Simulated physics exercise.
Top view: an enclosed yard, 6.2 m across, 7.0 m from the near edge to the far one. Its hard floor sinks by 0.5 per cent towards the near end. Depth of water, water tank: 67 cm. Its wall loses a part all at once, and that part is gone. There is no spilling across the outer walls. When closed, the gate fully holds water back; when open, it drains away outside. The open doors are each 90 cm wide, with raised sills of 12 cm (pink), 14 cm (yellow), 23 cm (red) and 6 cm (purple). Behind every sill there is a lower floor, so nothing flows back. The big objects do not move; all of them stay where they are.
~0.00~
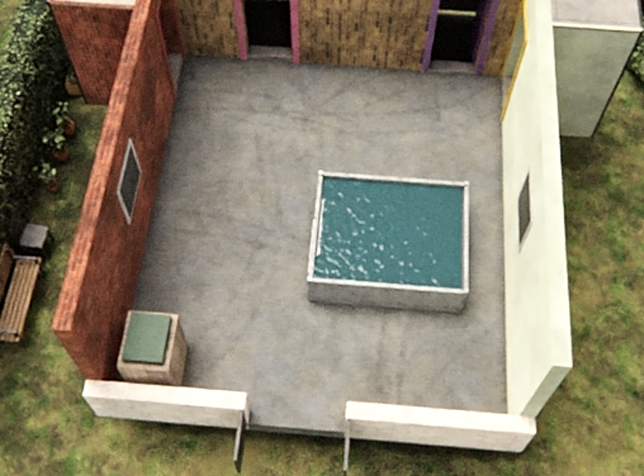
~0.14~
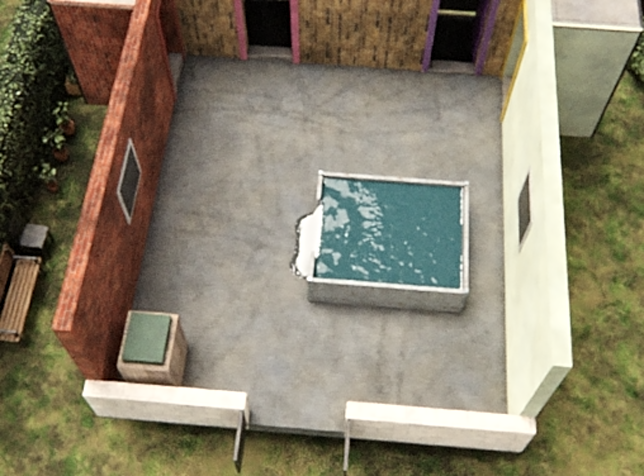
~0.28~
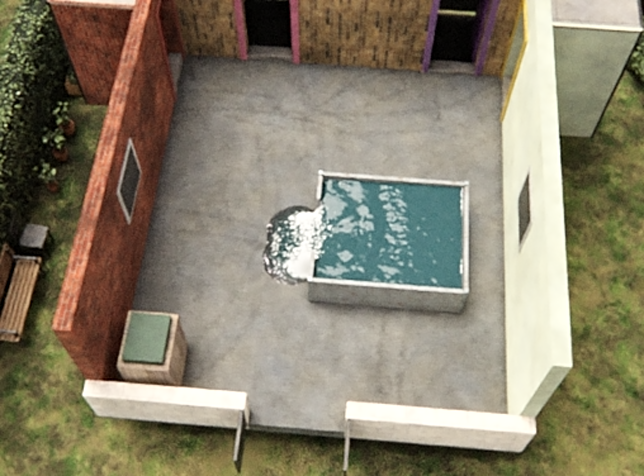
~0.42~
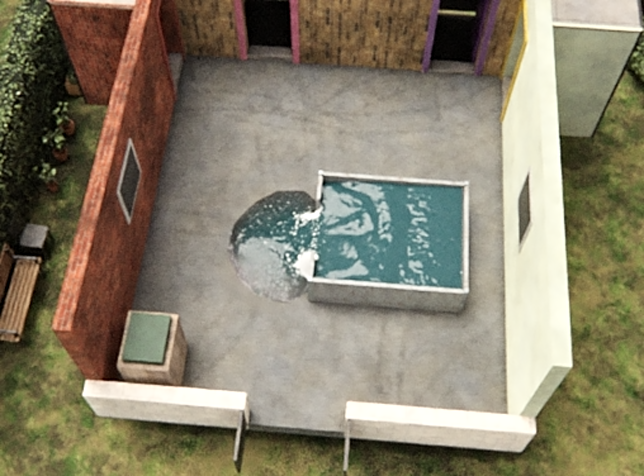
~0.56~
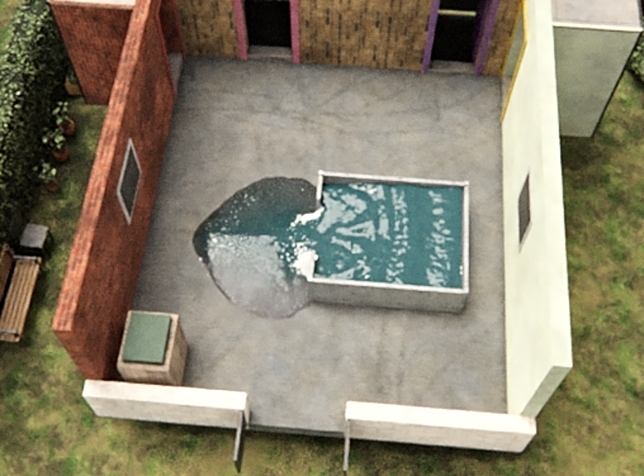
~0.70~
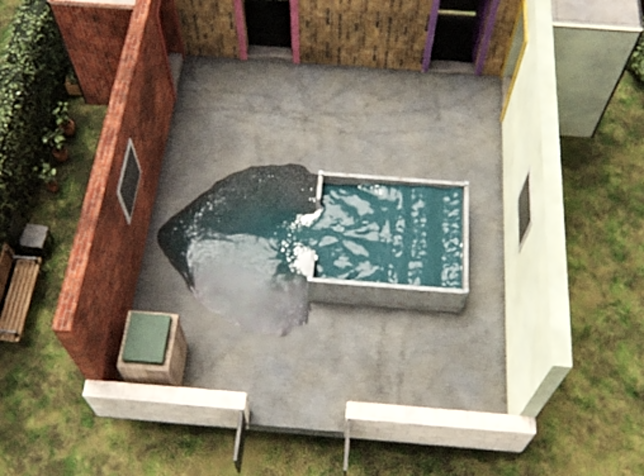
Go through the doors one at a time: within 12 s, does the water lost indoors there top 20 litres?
As I see it, the pink door lets in a smaller amount than the limit, the yellow door lets in a smaller amount than the limit, the red door lets in a smaller amount than the limit, the purple door lets in a smaller amount than the limit.
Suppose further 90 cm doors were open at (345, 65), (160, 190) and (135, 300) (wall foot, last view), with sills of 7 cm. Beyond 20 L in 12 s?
In that order: Under, past it, past it.
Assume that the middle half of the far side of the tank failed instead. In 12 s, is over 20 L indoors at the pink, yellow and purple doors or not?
Pink falls short; yellow exceeds; purple exceeds.
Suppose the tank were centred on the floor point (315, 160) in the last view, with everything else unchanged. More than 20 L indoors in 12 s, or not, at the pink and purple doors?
Well, pink ends up inside the mark and purple ends up beyond the mark.
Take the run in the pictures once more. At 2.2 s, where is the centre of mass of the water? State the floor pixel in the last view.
Roughly (306, 248) in the last picture.
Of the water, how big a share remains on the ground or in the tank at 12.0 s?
92 %.
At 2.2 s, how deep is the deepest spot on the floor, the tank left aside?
Some 44 cm deep.
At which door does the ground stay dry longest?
That's the yellow door.
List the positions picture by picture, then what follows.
The first frame shows still water, 67 cm deep, in the water tank at (390, 233).
In the second frame, water pours out at (318, 239) and has run 0.6 m, to (307, 218); typically 10 cm deep outside, 67 cm at the water tank's back.
In the third frame, water pours out at (318, 240) and has run 0.9 m, to (273, 271); typically 11 cm deep outside, 67 cm at the water tank's back.
In the fourth frame, water pours out at (318, 241) and has run 1.4 m, to (234, 246); typically 7 cm deep outside, 67 cm at the water tank's back.
In the fifth frame, the front is at (201, 231), 2.0 m from the gap at (318, 241); 3.6 m2 of floor is under water; 67 cm left at the back of the water tank.
In the sixth frame, the front is at (167, 228), 2.6 m from the gap at (318, 240); 5.2 m2 of floor is under water; 66 cm left at the back of the water tank.
After 1.4 s water covers 25 % of the floor and is deepest (37 cm) near (304, 248); pink door not reached, yellow door not reached, red door not reached, purple door not reached.
After 2.2 s water covers 35 % of the floor and is deepest (44 cm) near (114, 397); pink door not reached, yellow door not reached, red door 7 cm at the sill, 0 L in, purple door not reached.
After 3.5 s water covers 40 % of the floor and is deepest (36 cm) near (114, 397); pink door 11 cm at the sill, 0 L in, yellow door not reached, red door 15 cm at the sill, 0 L in, purple door not reached.
After 7.0 s water covers 95 % of the floor and is deepest (17 cm) near (185, 58); pink door 11 cm at the sill, 2 L in, yellow door 10 cm at the sill, 0 L in, red door 15 cm at the sill, 1 L in, purple door 3 cm at the sill, 0 L in.
After 12.0 s water covers 100 % of the floor and is deepest (12 cm) near (472, 427); pink door 6 cm at the sill, 3 L in, yellow door 9 cm at the sill, 0 L in, red door 7 cm at the sill, 1 L in, purple door 8 cm at the sill, 7 L in.
